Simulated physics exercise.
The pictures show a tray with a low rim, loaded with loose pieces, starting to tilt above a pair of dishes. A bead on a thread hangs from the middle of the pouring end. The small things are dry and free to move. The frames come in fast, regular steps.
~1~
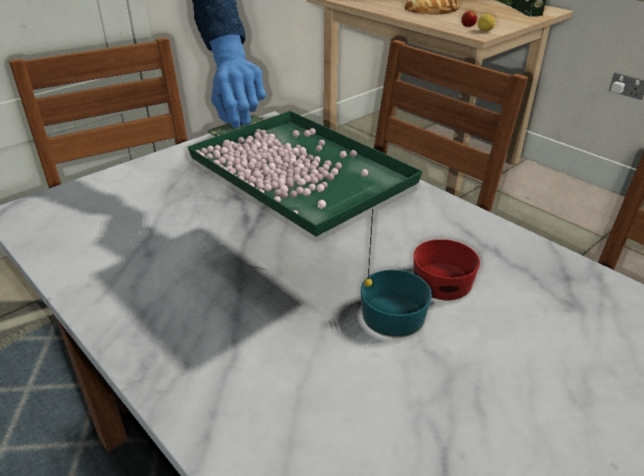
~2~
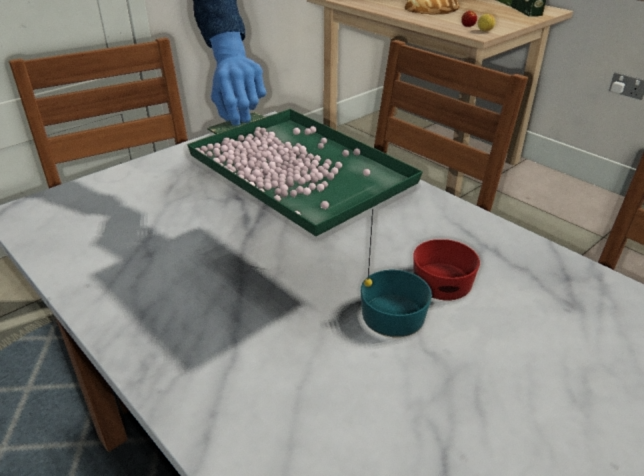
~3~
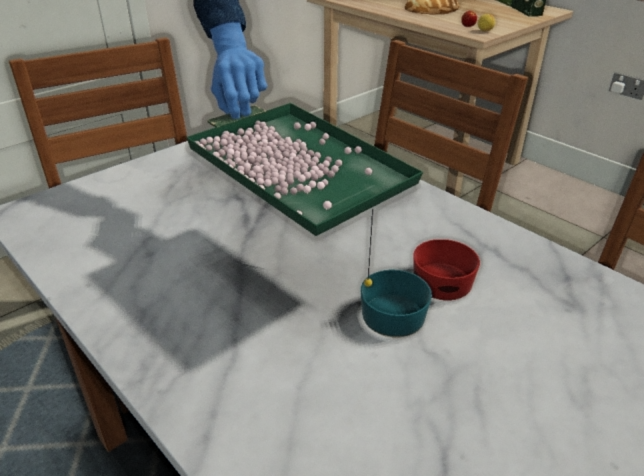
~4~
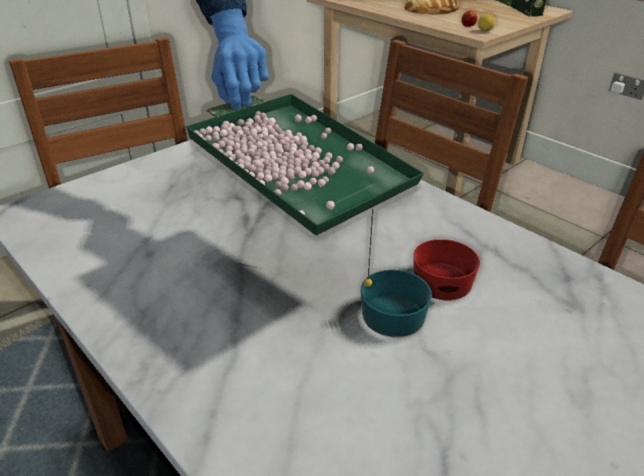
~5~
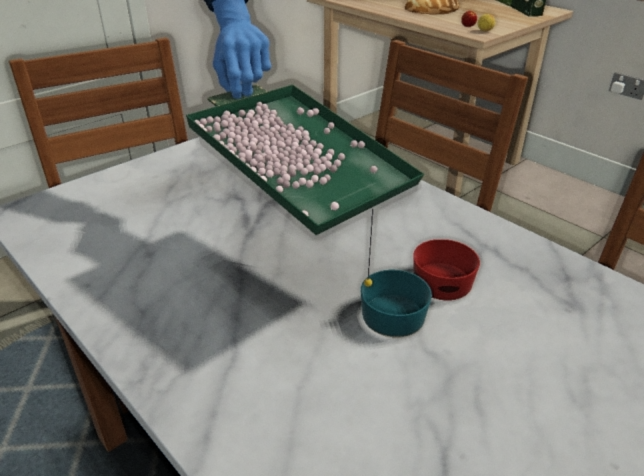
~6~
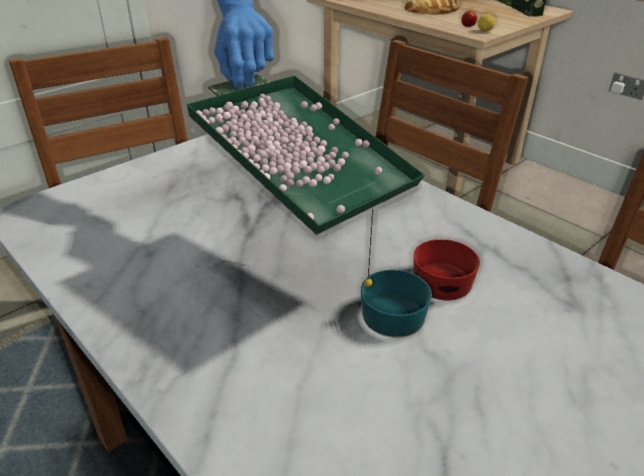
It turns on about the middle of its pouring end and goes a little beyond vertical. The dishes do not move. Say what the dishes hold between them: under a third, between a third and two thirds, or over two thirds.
They take between a third and two thirds between them.
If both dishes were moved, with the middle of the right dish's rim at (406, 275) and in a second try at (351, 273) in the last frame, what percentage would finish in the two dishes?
About 50 and 0 per cent.
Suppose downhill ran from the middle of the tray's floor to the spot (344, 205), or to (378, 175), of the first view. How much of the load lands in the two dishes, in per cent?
The first gives 10 %, the second 40 %.
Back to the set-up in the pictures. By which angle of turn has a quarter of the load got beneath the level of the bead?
At some 90 degrees.
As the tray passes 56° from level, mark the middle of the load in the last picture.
Close to (375, 190).
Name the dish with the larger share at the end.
The winner is the left dish.
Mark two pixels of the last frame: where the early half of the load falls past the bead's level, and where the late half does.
Early half (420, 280), late half (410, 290).
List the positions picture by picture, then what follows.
In the first picture, corners of the pouring end at (316, 224) and (419, 171), level; middle of the load at (272, 163), sugar pearls; left dish at (422, 319); right dish at (471, 283); bead on its thread at (368, 283).
In the second picture, corners of the pouring end at (316, 223) and (420, 171), level; middle of the load at (272, 161).
In the third picture, corners of the pouring end at (317, 223) and (420, 172), tipped barely, lowest at the right corner; middle of the load at (272, 157).
In the fourth picture, corners of the pouring end at (317, 223) and (421, 173), tipped a little, lowest at the right corner; middle of the load at (272, 151), a stray few on the move.
In the fifth picture, corners of the pouring end at (318, 223) and (421, 173), tipped a little, lowest at the right corner; middle of the load at (274, 145), a small part on the move.
In the sixth picture, corners of the pouring end at (319, 223) and (422, 174), tipped a little, lowest at the right corner; middle of the load at (278, 140), most on the move; left dish at (422, 319); right dish at (471, 283).
Soon, tray tipped steeply; most on the tray; a stray few in the left dish; a stray few in the right dish; a stray few outside both; a small part in the air.
A while on, tray tipped right over; about half on the tray; a small part in the left dish; a small part in the right dish; a small part outside both; about a quarter in the air.
Towards the end, tray tipped past a quarter turn; about a third in the left dish; a small part in the right dish; about half outside both.
Finally, tray tipped past a quarter turn; about a third in the left dish; a small part in the right dish; about half outside both.
